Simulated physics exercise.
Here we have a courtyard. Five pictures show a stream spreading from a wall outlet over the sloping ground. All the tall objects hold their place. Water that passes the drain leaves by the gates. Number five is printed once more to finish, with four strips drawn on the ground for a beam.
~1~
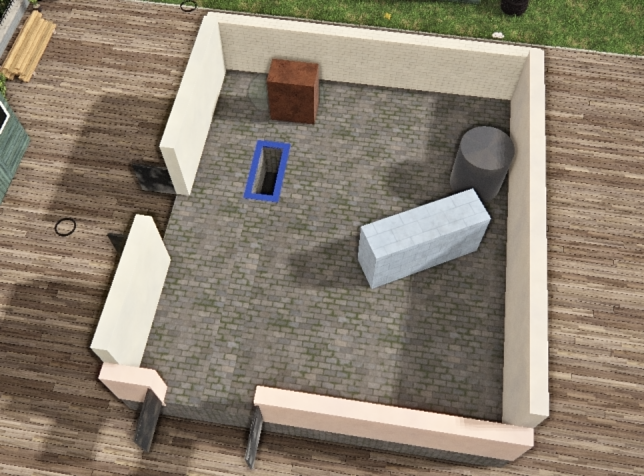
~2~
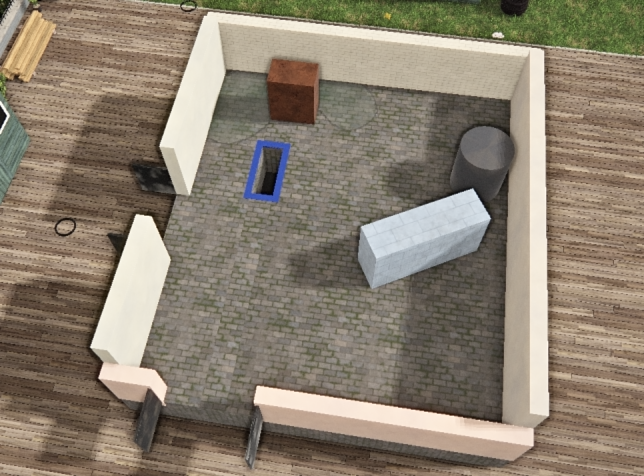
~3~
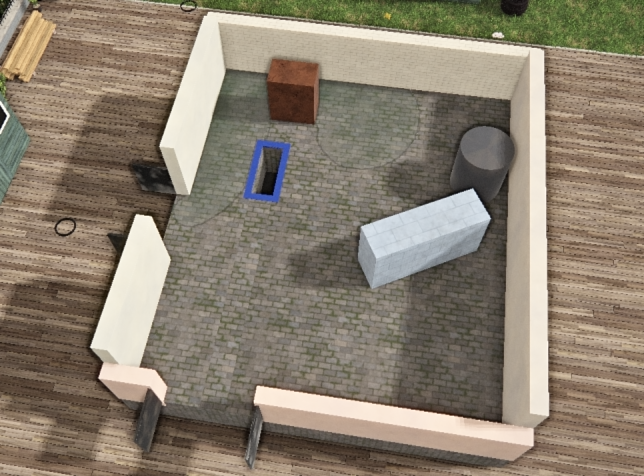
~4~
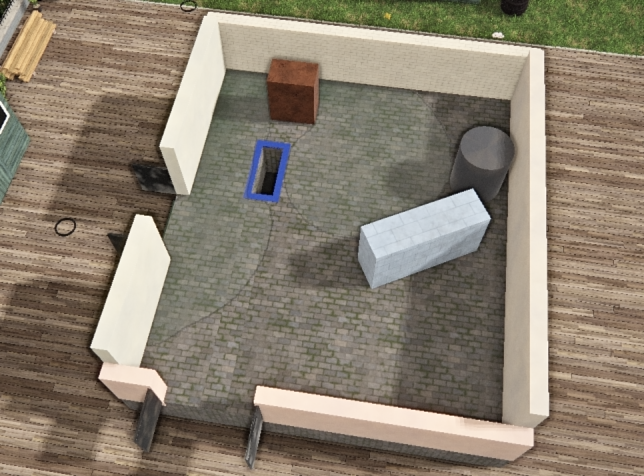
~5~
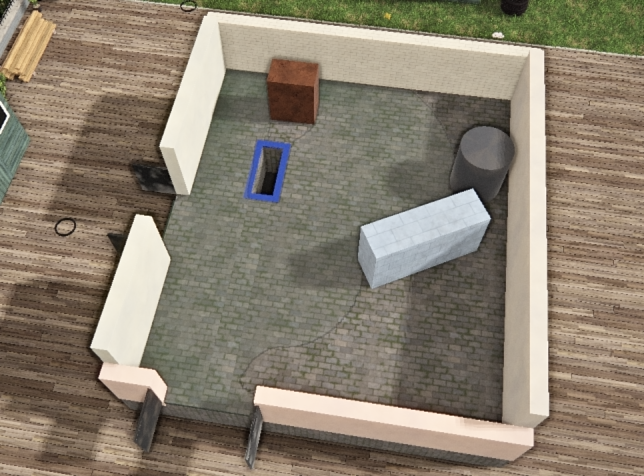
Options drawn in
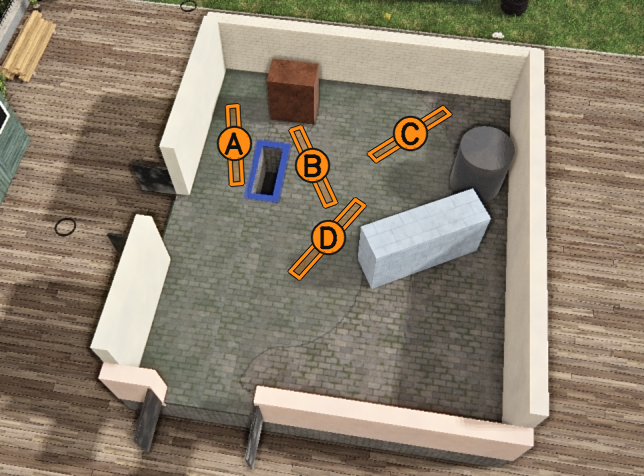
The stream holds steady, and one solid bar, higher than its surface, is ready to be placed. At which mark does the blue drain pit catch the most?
The answer is place A.
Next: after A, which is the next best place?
It is C.
In orange, A from (232, 106) to (236, 183); B from (295, 128) to (330, 204); C from (372, 157) to (446, 110); D from (294, 274) to (359, 202).
If A is chosen, about 33 % of the stream goes into the blue drain pit, about 66 % out by the gates.
If B is chosen, about 8 % of the stream goes into the blue drain pit, about 92 % out by the gates.
If C is chosen, about 21 % of the stream goes into the blue drain pit, about 79 % out by the gates.
If D is chosen, about 10 % of the stream goes into the blue drain pit, about 89 % out by the gates.
